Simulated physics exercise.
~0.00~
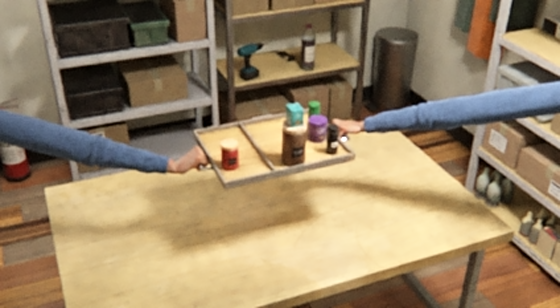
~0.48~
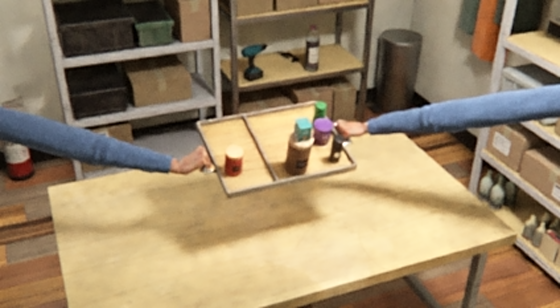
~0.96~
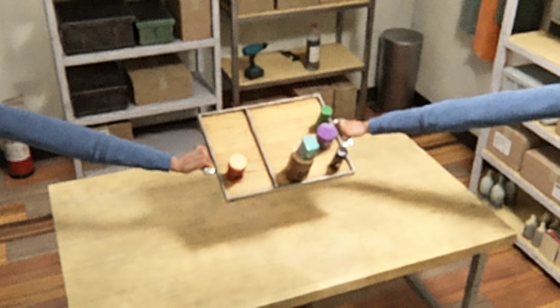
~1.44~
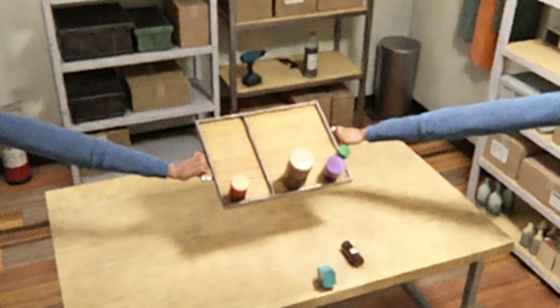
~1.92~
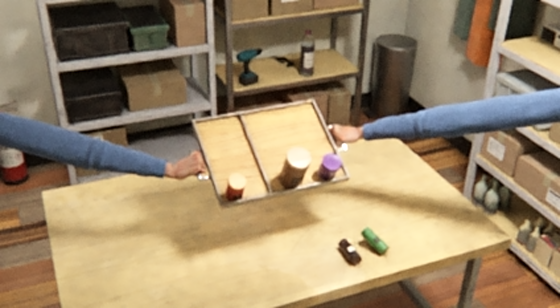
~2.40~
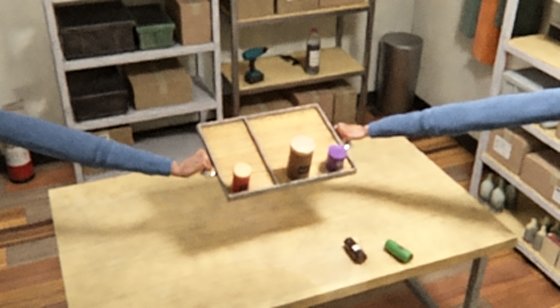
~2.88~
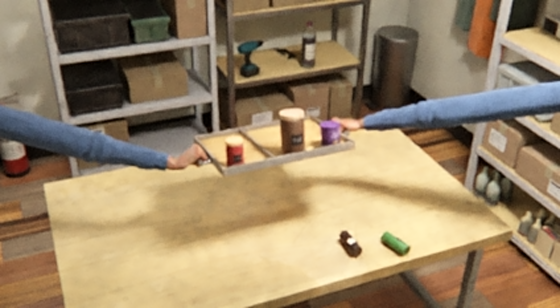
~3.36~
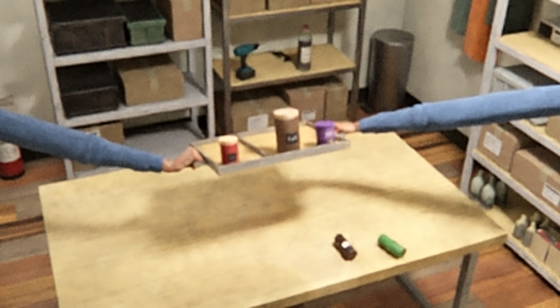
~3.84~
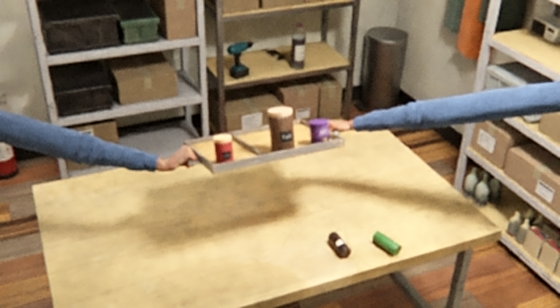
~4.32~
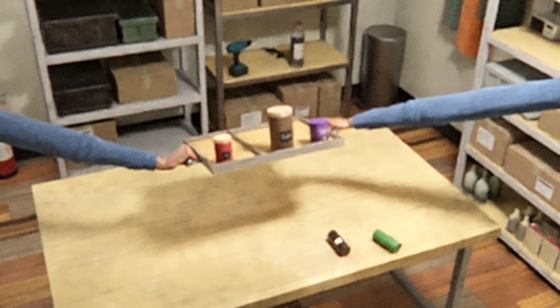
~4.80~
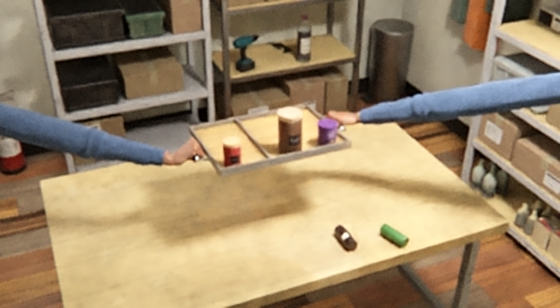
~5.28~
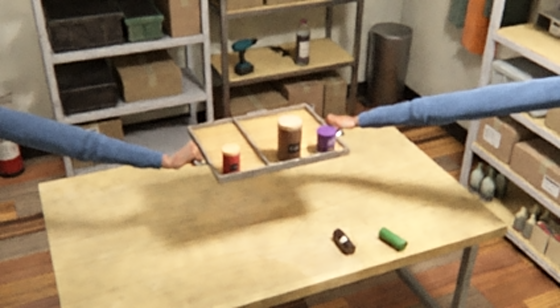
To begin with, two blue-sleeved arms hold a shallow divided tray above a wooden table, with a red jar on the left and a brown jar, a purple tin and small green, turquoise and black containers on the right. The near edge dips steeply, and the containers slide toward it. The black and turquoise ones drop onto the table, and the green one follows, while the turquoise one goes out of sight. The tray swings back and tips gently the other way, then levels. Finally, the red, brown and purple containers stand aboard, with the black and green ones lying below.
